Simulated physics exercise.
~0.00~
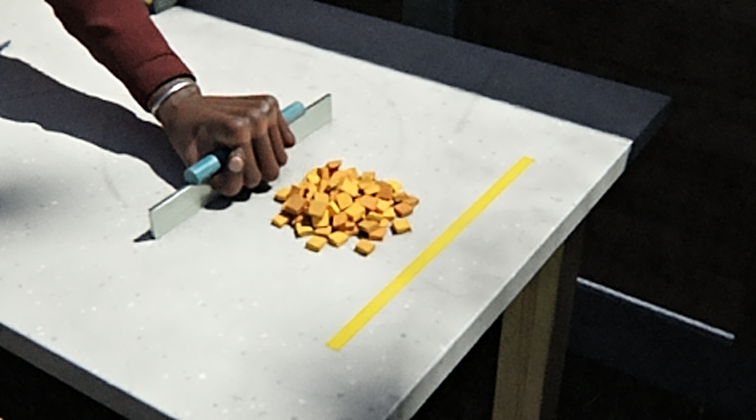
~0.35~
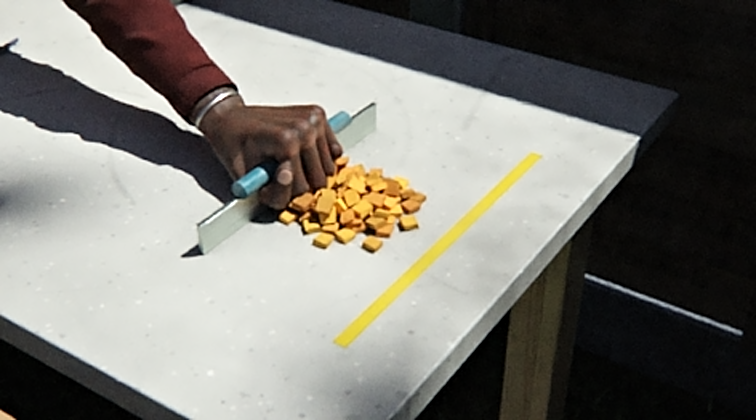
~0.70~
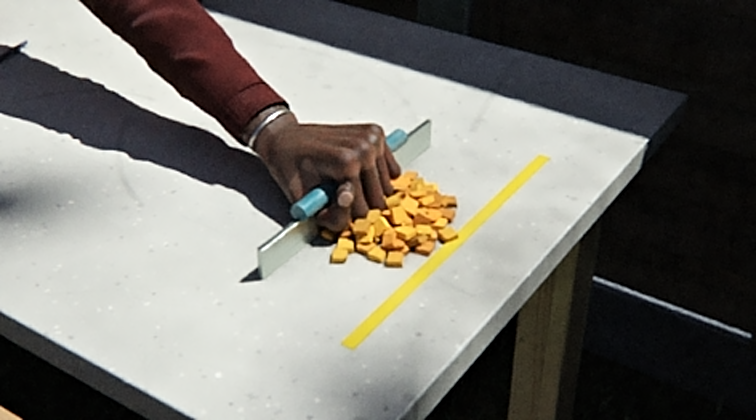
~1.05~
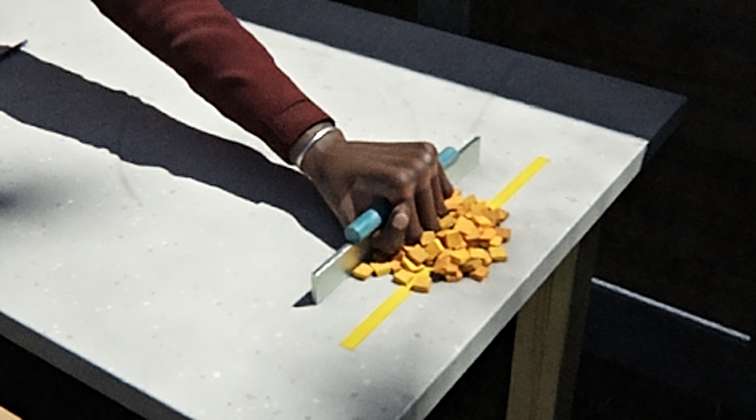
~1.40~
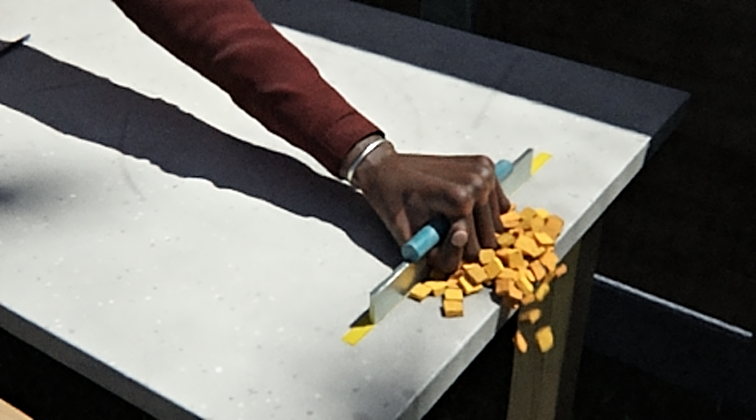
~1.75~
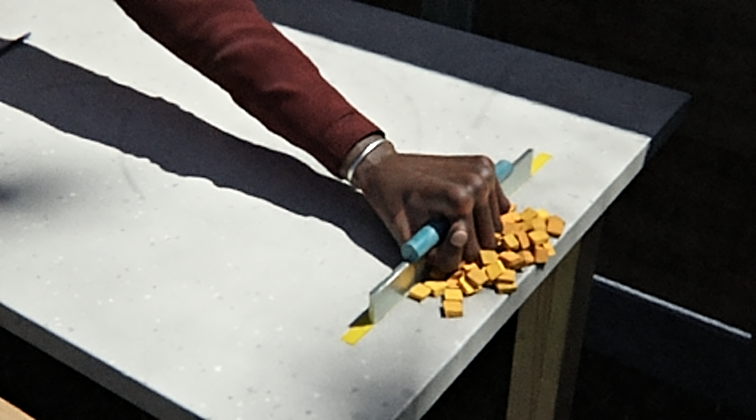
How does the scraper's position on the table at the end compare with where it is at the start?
At the start the scraper is on the left side of the heap, well away from the yellow tape. By the end it is farther right and a little lower in view, resting on the tape near the table's edge.
The clip opens on a pale, speckled table where a hand in a dark red sleeve grips the blue handle of a flat scraper beside a heap of small orange-yellow pieces. The hand slides the scraper to the right until it meets the heap and begins pushing it toward a strip of yellow tape. The pieces bunch up and ride over the tape toward the table's edge. As the scraper reaches the tape, a few pieces tumble off the edge. The scraper stays there, covering most of the strip, with most of the heap still on the table.
